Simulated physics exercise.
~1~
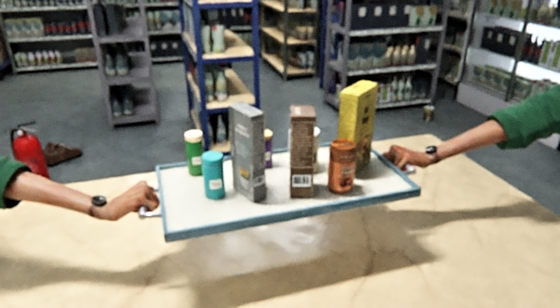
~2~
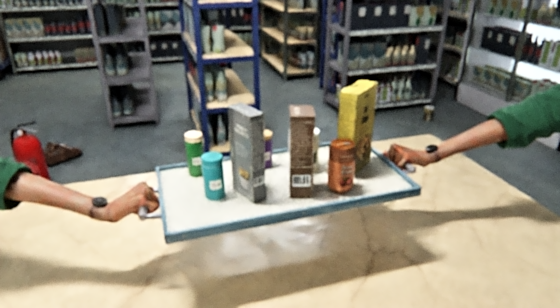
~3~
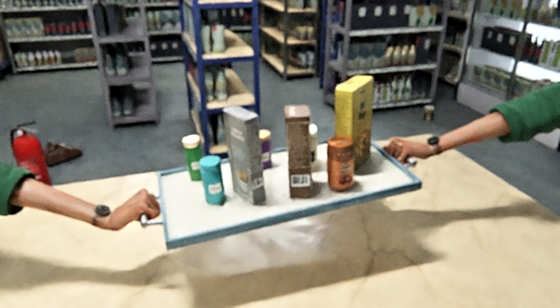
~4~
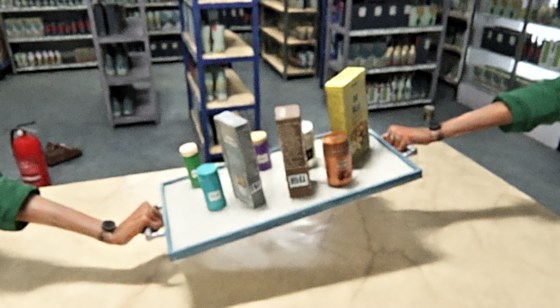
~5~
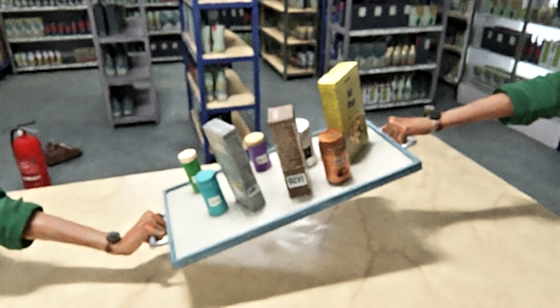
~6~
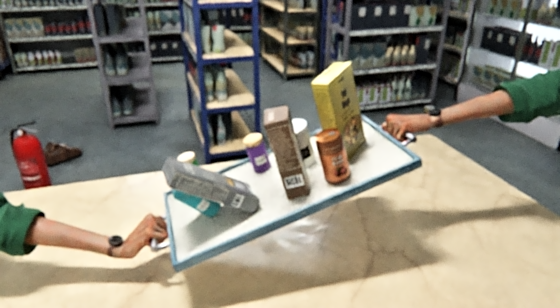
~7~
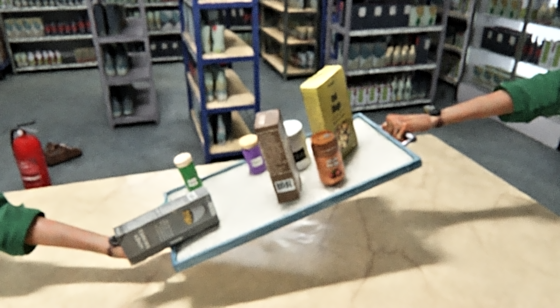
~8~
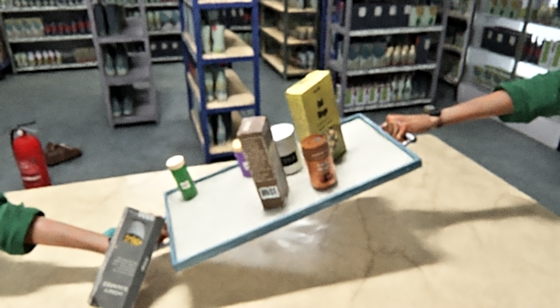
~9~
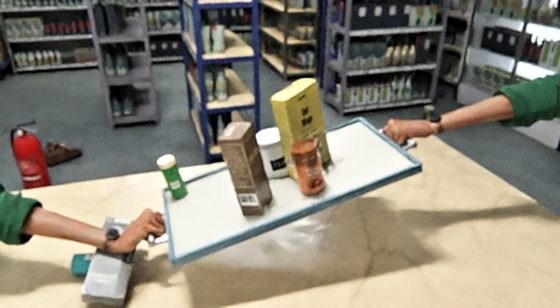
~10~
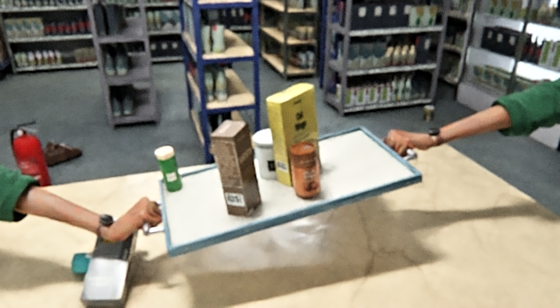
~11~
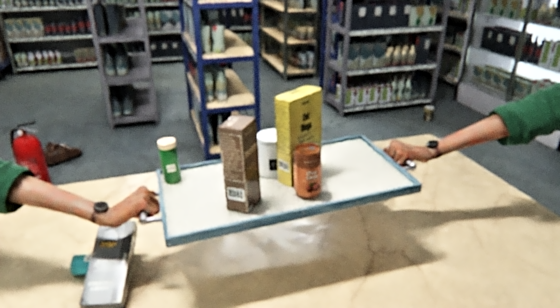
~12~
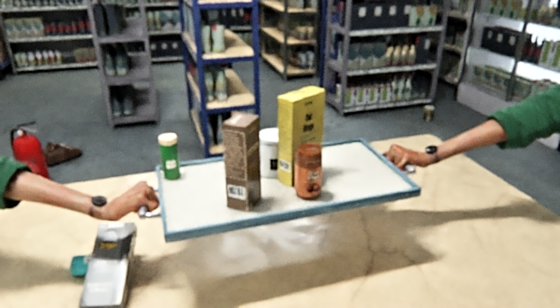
A handheld tray tips left, dropping a grey packet and turquoise shaker, then levels again.
